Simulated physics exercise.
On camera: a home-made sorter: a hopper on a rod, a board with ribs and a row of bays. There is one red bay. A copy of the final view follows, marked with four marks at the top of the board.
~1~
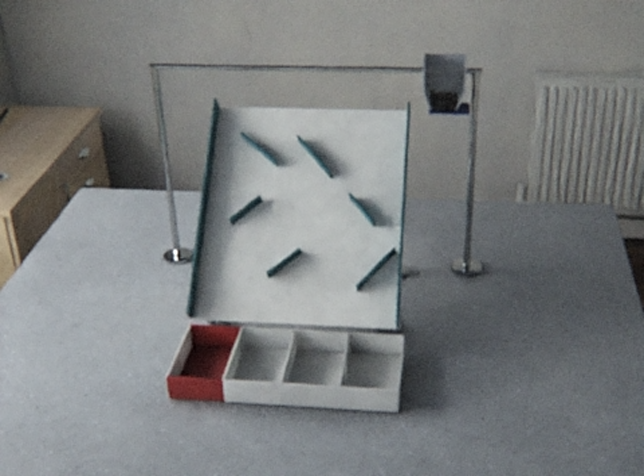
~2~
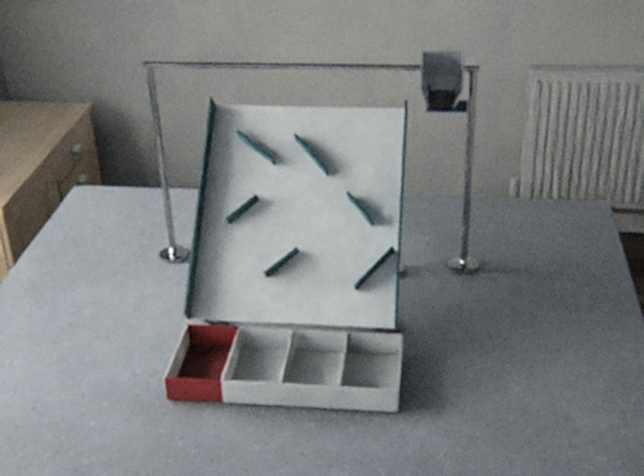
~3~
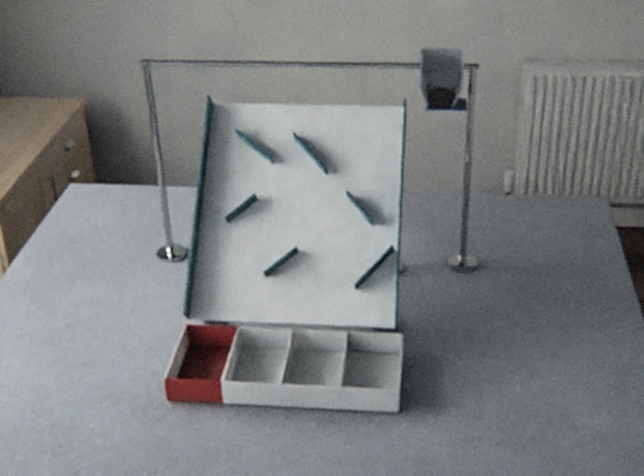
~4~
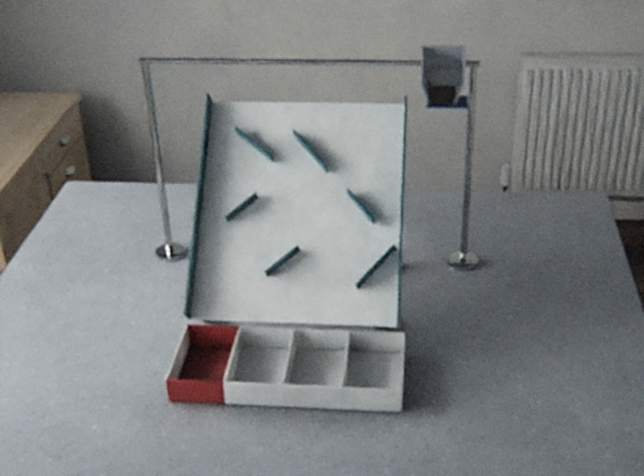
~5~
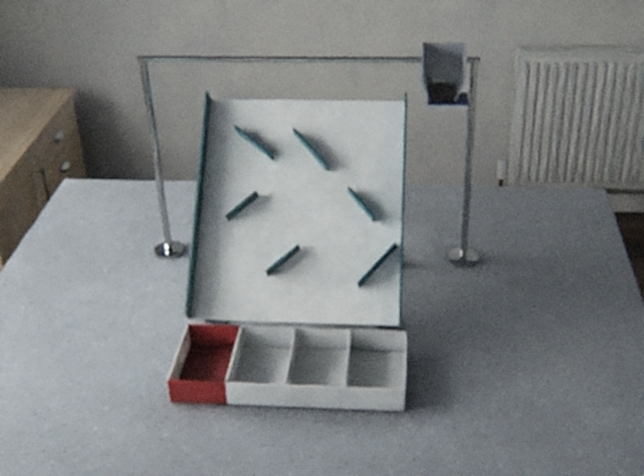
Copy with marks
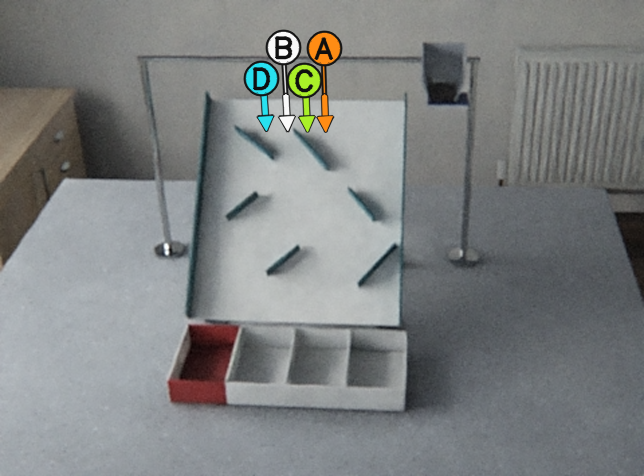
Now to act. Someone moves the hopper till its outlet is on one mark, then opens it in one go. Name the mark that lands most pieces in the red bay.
B works best here.
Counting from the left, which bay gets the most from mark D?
The third from the left.
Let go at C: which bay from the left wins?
The third.
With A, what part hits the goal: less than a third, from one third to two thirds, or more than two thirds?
Mark A gives less than a third.
On the marked copy, mark A meets the board at (325, 126); mark B meets the board at (287, 125); mark C meets the board at (307, 125); mark D meets the board at (266, 125).
If A is chosen, none in the red bay, nearly all in other bays, a small part held on the board, a stray few outside the box.
If B is chosen, about half in the red bay, about half in other bays.
If C is chosen, a small part in the red bay, most in other bays, a stray few held on the board, a stray few outside the box.
If D is chosen, a small part in the red bay, most in other bays, a small part outside the box.
